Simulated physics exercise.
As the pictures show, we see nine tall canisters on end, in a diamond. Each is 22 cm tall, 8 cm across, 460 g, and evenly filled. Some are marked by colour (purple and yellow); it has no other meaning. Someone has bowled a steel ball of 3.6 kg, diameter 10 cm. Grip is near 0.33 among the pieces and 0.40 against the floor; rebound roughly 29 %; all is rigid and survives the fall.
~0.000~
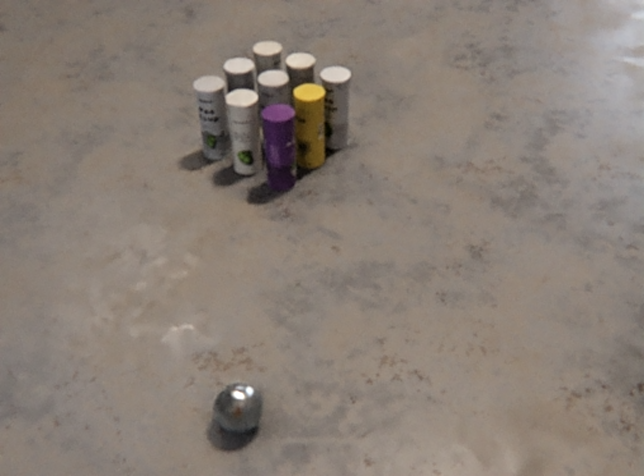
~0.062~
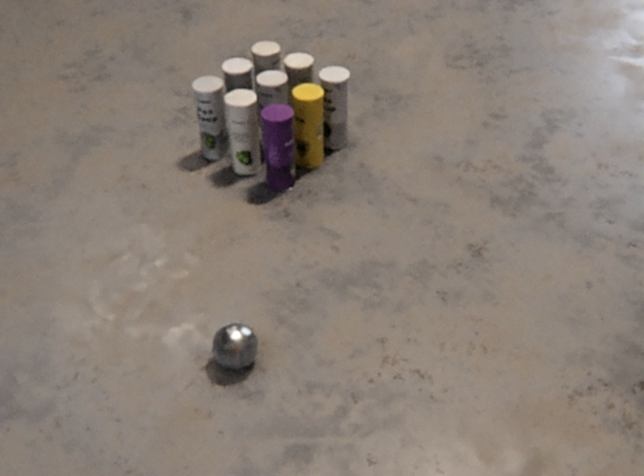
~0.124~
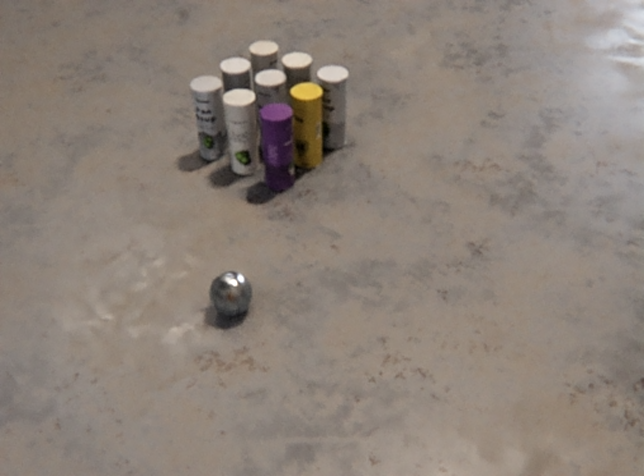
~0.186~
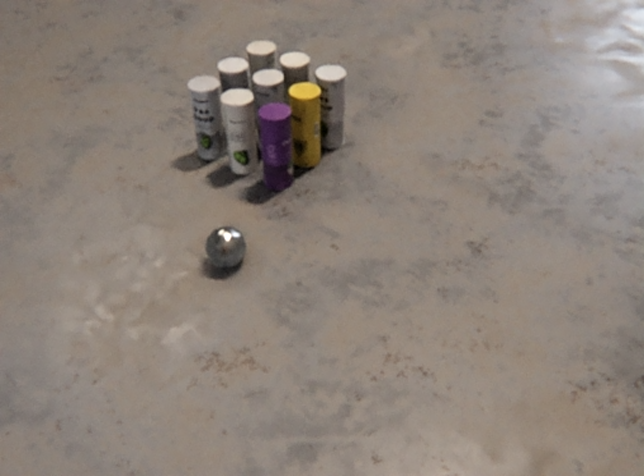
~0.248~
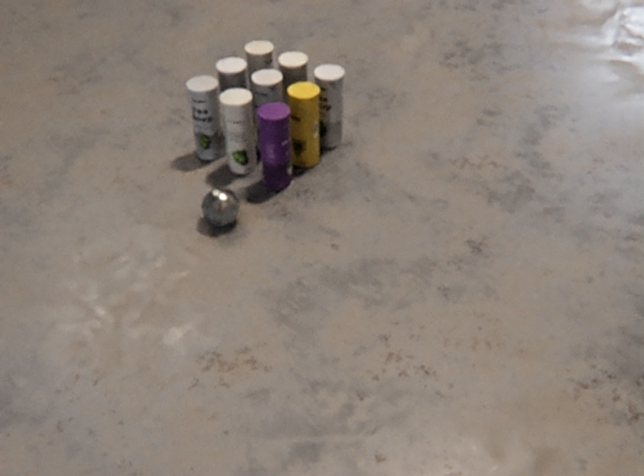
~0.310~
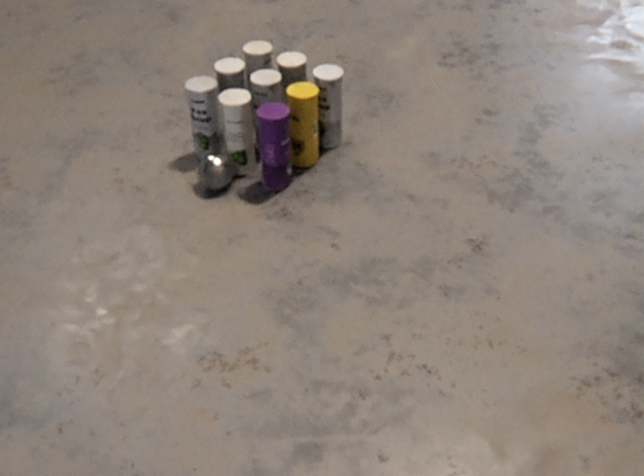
A steel ball rolls across a mottled grey surface up to a cluster of upright canisters.
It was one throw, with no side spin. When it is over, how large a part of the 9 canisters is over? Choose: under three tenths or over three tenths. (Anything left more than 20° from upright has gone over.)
The part is fewer than three in ten.
After 0.50 s, ball still moving; 1 of the 9 canisters over.
In the end (1.4 s), ball rolling away; 1 of the 9 canisters over; yellow canister unmoved; purple canister unmoved. That is 11 per cent. From the last view, middles, yellow canister near (303, 126), purple canister near (275, 148).
